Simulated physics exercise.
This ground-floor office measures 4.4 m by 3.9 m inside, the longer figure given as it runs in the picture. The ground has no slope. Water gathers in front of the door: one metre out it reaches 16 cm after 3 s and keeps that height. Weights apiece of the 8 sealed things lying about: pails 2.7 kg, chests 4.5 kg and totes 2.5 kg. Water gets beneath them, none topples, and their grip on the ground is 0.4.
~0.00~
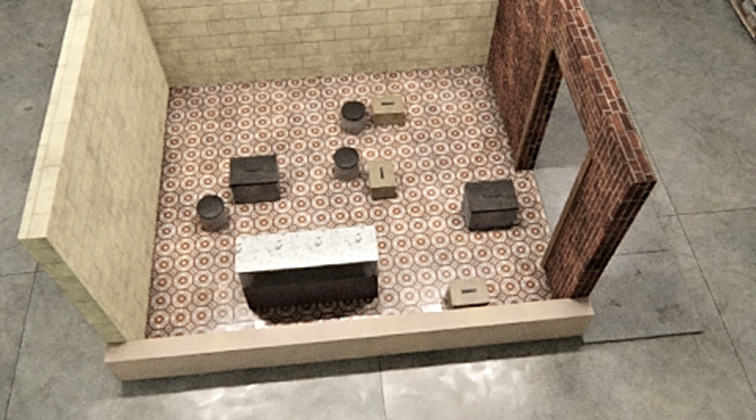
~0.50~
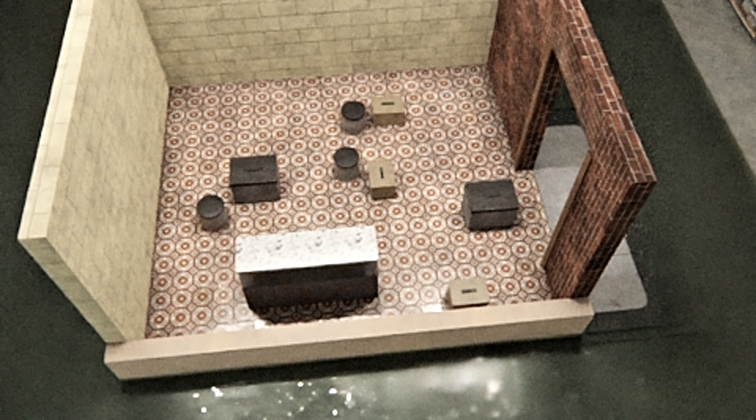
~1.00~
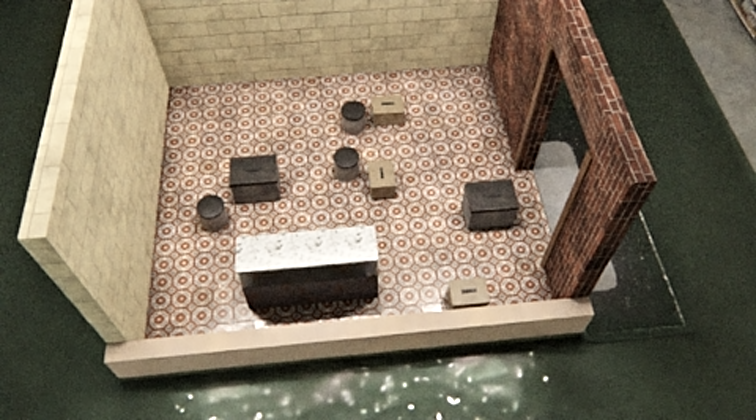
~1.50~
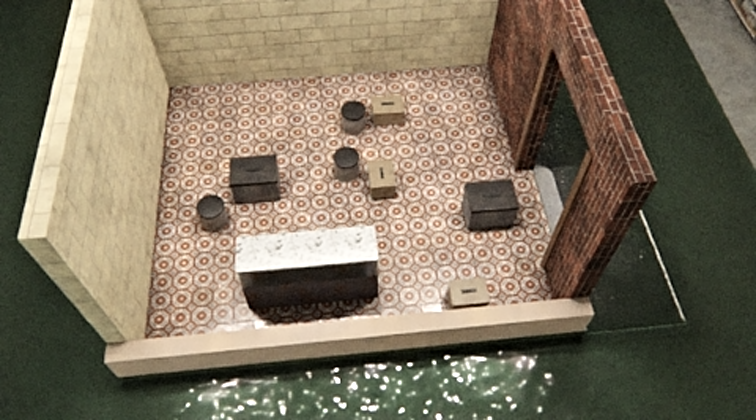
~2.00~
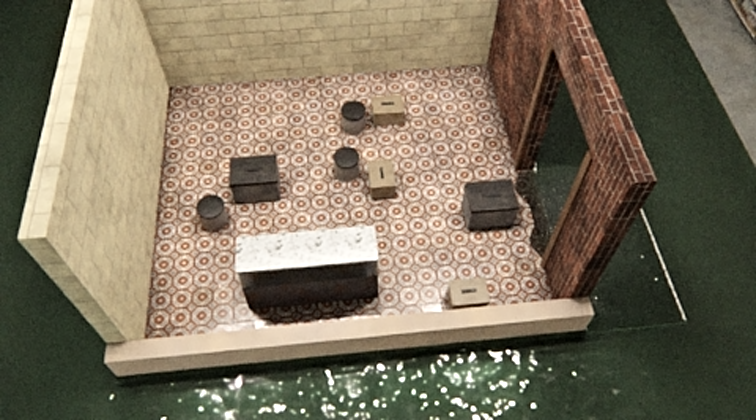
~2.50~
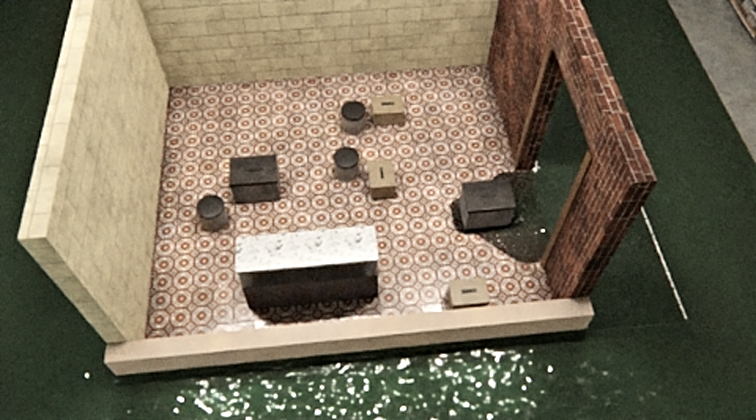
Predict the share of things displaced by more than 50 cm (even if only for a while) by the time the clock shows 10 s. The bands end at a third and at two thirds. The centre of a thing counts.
That comes to two thirds or more.
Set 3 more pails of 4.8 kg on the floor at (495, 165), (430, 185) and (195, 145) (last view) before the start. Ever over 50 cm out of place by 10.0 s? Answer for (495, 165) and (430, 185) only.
In turn: Less, over.
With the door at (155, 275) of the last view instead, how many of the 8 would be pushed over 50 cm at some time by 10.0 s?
In that case 8 of them.
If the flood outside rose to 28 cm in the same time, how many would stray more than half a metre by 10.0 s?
In that case 8 of them.
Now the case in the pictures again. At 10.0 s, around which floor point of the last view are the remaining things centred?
At about (277, 147).
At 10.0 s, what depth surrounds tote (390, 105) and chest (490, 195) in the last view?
About 2 and 7 cm.
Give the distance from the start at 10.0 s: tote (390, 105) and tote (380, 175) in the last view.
In that order: 60 cm, 250 cm.
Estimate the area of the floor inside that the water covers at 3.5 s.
About 2.5 m2.
After 3.5 s 1 of 8 are over 50 cm from their spots; 0 afloat.
After 4.5 s 1 of 8 are over 50 cm from their spots; 3 afloat.
After 7.0 s 6 of 8 are over 50 cm from their spots; 6 afloat.
After 10.0 s 7 of 8 are over 50 cm from their spots, and 7 have been at some point; 8 afloat.
